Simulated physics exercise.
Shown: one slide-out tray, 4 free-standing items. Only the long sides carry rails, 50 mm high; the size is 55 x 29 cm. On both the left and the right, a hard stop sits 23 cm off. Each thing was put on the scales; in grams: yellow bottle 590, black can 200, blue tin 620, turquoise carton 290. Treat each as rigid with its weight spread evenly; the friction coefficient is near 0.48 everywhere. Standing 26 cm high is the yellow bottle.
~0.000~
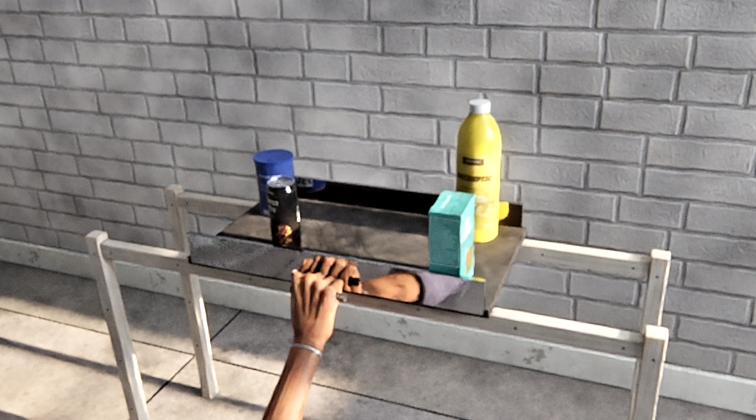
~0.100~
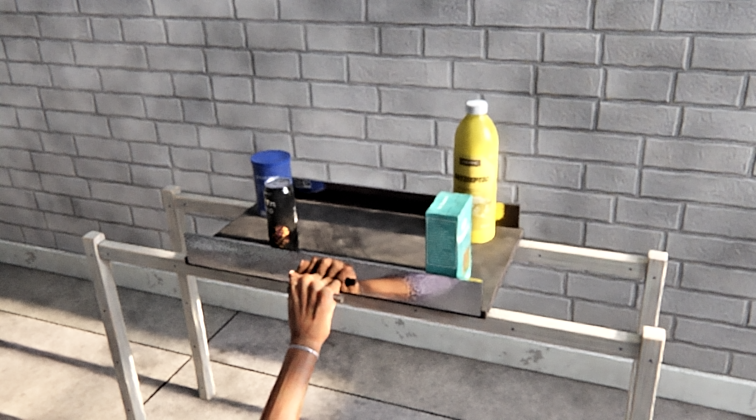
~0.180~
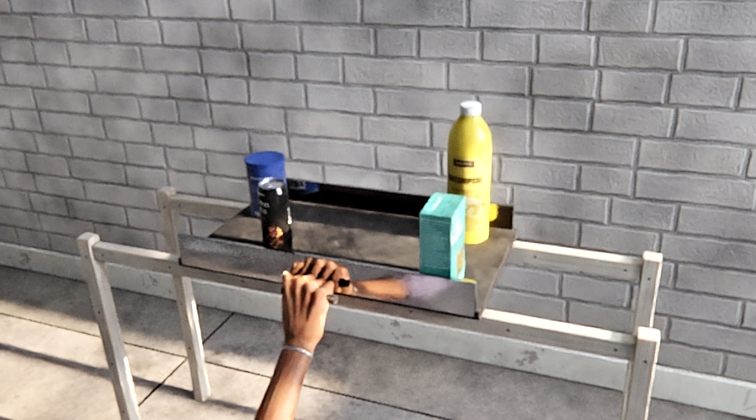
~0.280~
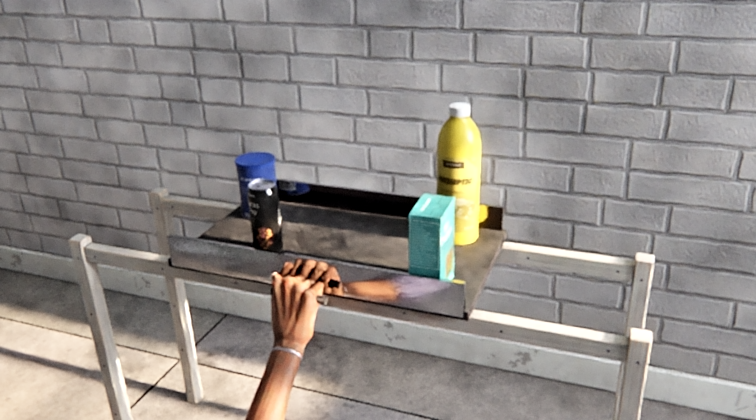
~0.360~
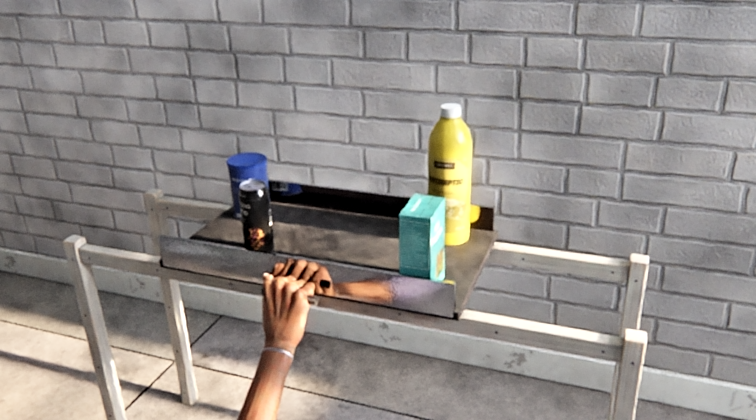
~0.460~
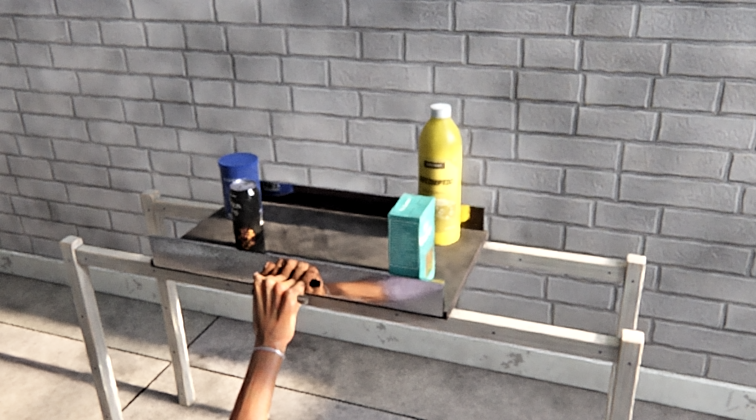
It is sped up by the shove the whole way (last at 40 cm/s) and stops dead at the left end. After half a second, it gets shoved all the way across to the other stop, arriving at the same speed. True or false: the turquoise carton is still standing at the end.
True.
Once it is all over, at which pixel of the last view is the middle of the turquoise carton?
It settles at around (578, 271).
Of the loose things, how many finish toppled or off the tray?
Count: 0.
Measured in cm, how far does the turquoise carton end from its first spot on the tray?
Roughly 0 cm.
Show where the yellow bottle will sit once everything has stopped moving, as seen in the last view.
It settles somewhere near (586, 190).
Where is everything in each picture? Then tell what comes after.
The first picture shows tray midway; turquoise carton (452, 244); yellow bottle (478, 170).
The second picture shows tray midway; yellow bottle (475, 171).
The third picture shows tray midway; black can (275, 218).
The fourth picture shows tray 1 cm left; yellow bottle (458, 174); black can (265, 219).
The fifth picture shows tray 2 cm left; yellow bottle (449, 174).
The sixth picture shows tray 3 cm left; turquoise carton (412, 246); black can (247, 220).
After 1.56 s, tray 23 cm left; turquoise carton leaning 6° near (304, 230).
After 3.86 s, tray 18 cm right.
At rest (5.3 s), all 4 in place, give or take 5 cm. In the last view, turquoise carton near (578, 271).
